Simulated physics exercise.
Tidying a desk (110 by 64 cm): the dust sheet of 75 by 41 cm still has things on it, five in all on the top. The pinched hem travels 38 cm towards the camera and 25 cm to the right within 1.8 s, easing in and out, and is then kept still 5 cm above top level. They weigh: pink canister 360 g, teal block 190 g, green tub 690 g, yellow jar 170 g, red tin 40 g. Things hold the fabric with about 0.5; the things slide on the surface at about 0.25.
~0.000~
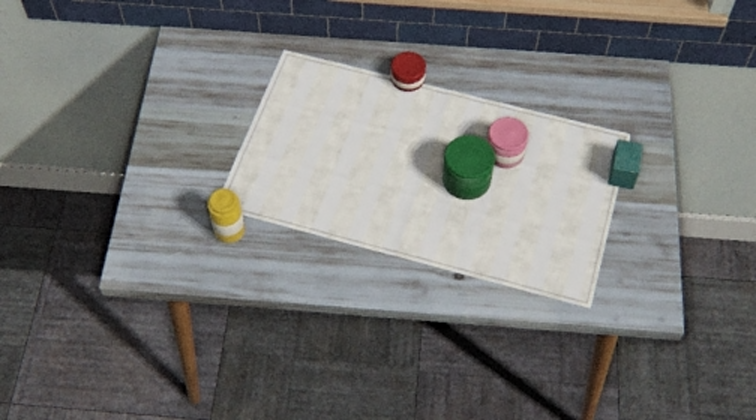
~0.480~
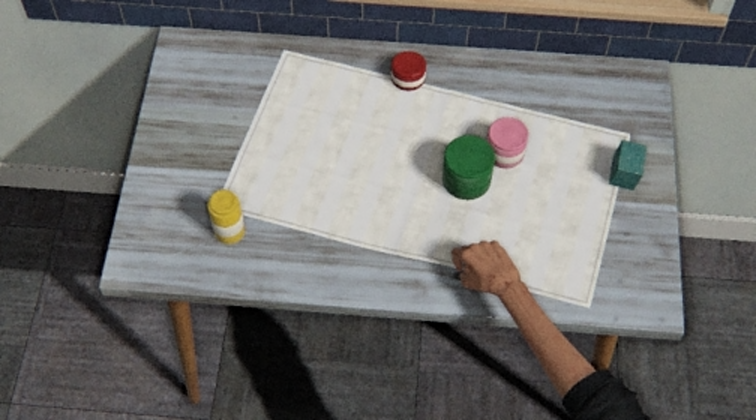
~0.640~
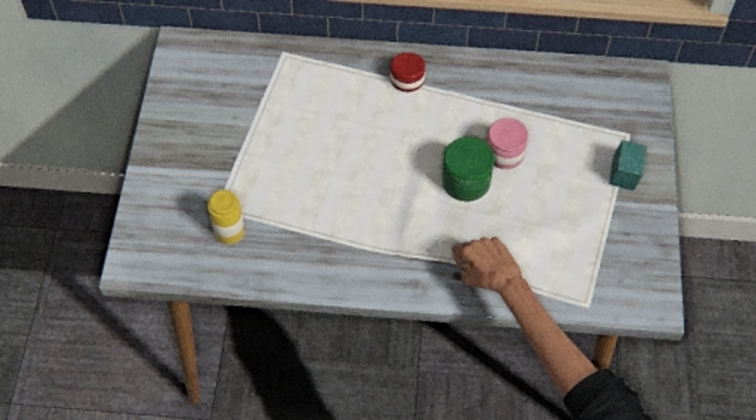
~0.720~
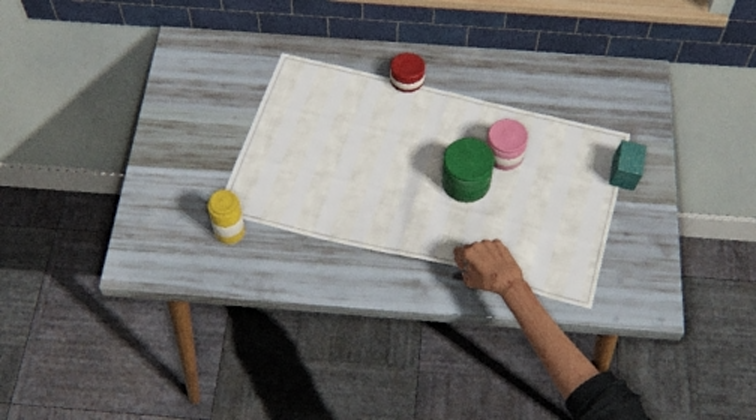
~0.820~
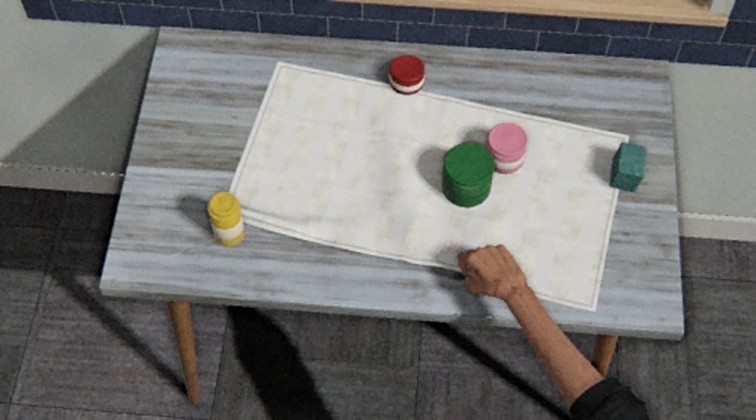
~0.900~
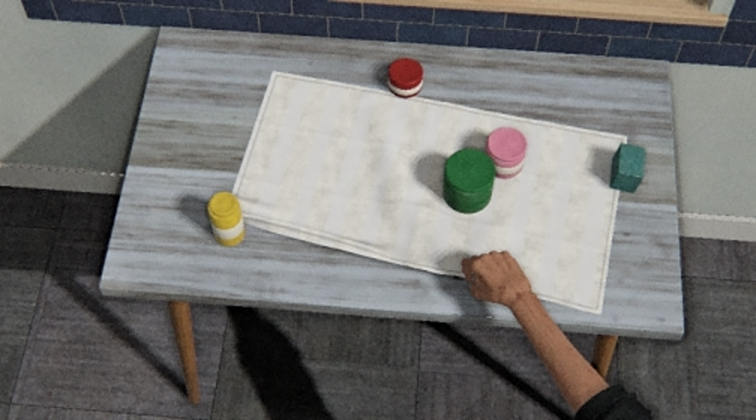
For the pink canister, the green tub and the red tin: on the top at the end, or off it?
The pink canister goes over the edge, the green tub falls off, the red tin remains up there.
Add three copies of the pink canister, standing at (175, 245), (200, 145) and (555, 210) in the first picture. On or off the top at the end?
In turn: Stays up, remains, falls off.
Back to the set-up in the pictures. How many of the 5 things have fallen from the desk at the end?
2 of them.
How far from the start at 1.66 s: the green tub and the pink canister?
About: Green tub 30 cm, pink canister 25 cm.
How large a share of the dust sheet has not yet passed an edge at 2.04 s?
Some 15 per cent of it.
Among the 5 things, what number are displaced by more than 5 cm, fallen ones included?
I count 3.
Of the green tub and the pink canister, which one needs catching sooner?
First goes the green one.
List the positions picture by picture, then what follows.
In the first frame, pink canister (509, 133); green tub (470, 155); red tin (408, 65); dust sheet corners (284, 51) (630, 135) (590, 308).
In the second frame, teal block (631, 157); dust sheet corners (284, 51) (630, 135); grip (461, 269).
In the third frame, dust sheet corners (283, 53) (630, 135); grip (462, 266).
In the fourth frame, dust sheet corners (282, 54) (629, 135); grip (463, 268).
In the fifth frame, green tub (469, 163); pink canister (508, 138); yellow jar (223, 203); dust sheet corners (278, 62) (628, 136); grip (467, 274).
In the sixth frame, pink canister (507, 143); green tub (470, 169); red tin (406, 71); dust sheet corners (273, 72) (627, 137) (600, 314); grip (471, 280).
At 1.3 s, 90 % of the dust sheet is still over the top; green tub 14 cm off its start, pink canister 12 cm off its start, red tin 4 cm off its start.
At 1.7 s, 50 % of the dust sheet is still over the top; green tub 29 cm off its start, pink canister 25 cm off its start, red tin 4 cm off its start.
At 2.0 s, 15 % of the dust sheet is still over the top; green tub over the edge, pink canister 43 cm off its start at (557, 337), red tin 4 cm off its start at (403, 78).
At 2.4 s, 5 % of the dust sheet is still over the top; green tub over the edge, pink canister over the edge, red tin 4 cm off its start.
At 4.0 s, 5 % of the dust sheet is still over the top; green tub over the edge, pink canister over the edge, red tin 4 cm off its start at (403, 79), teal block 24 cm off its start at (637, 267).
